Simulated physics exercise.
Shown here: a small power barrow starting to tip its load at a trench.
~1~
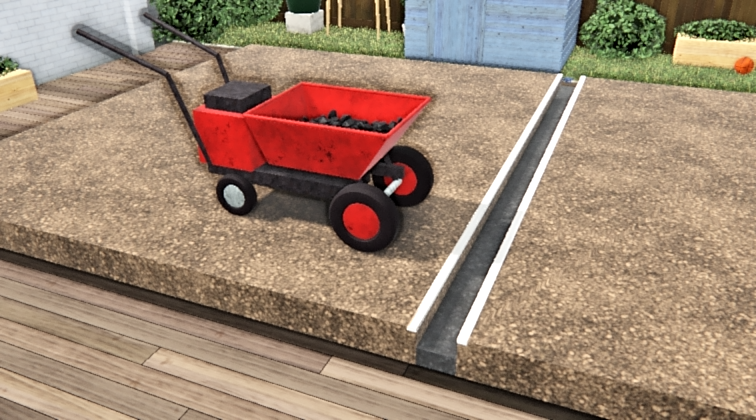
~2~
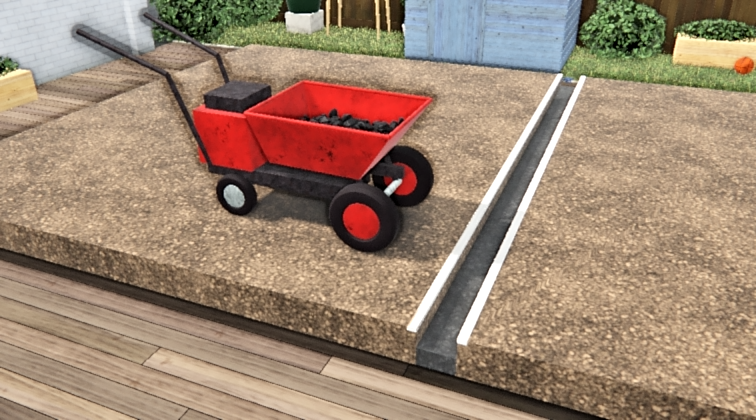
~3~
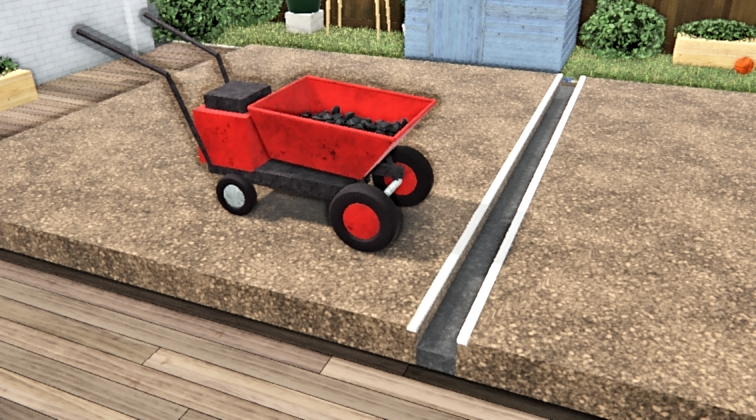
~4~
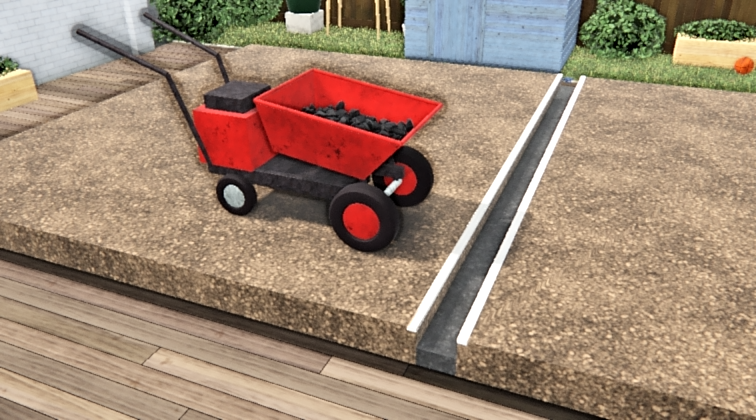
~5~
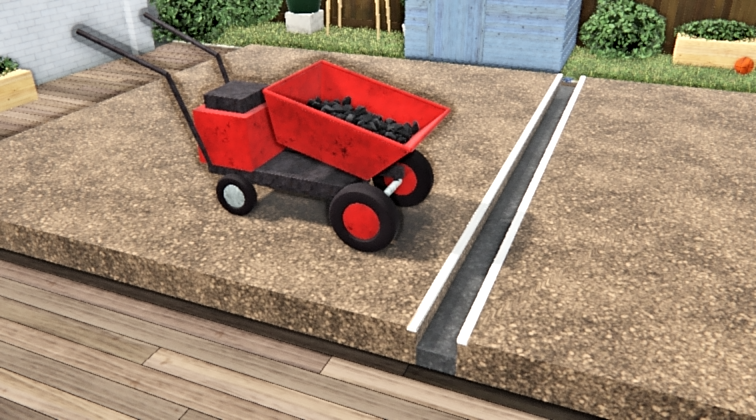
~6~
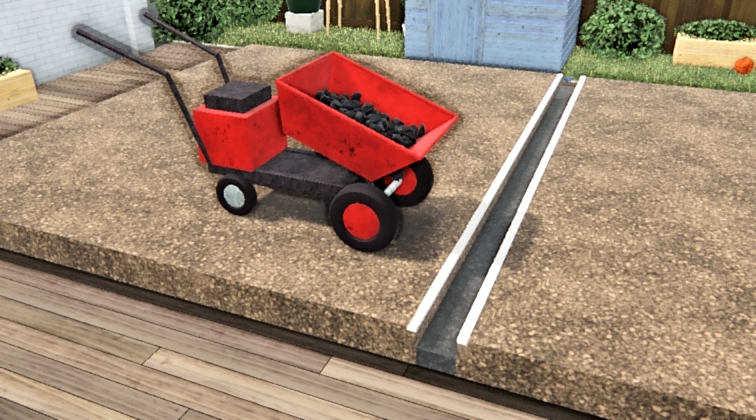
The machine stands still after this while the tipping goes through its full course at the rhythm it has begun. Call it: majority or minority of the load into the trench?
Majority.
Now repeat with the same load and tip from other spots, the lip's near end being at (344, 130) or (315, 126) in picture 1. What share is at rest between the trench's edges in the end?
The first gives 60 %, the second 30 %.
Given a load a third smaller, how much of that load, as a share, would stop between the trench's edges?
Estimated share: Some 70 %.
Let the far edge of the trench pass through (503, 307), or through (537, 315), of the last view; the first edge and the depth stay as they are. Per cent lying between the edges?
The first try lands around 90 %, the second around 100 %.
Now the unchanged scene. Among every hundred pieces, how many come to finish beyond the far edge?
Share of load: Near 35 %.
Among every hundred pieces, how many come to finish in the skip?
Roughly 0 %.
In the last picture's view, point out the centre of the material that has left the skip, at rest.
It settles centred around (493, 245).
Soon, skip tipped steeply; all in the skip.
A while on, skip tipped right over; most in the skip; a small part in or heaped over the trench; a stray few beyond it; a stray few falling.
Towards the end, skip tipped right over; a small part in the skip; about two thirds in or heaped over the trench; about a third beyond it.
Finally, skip tipped right over; a stray few short of the trench; about two thirds in or heaped over the trench; about a third beyond it.
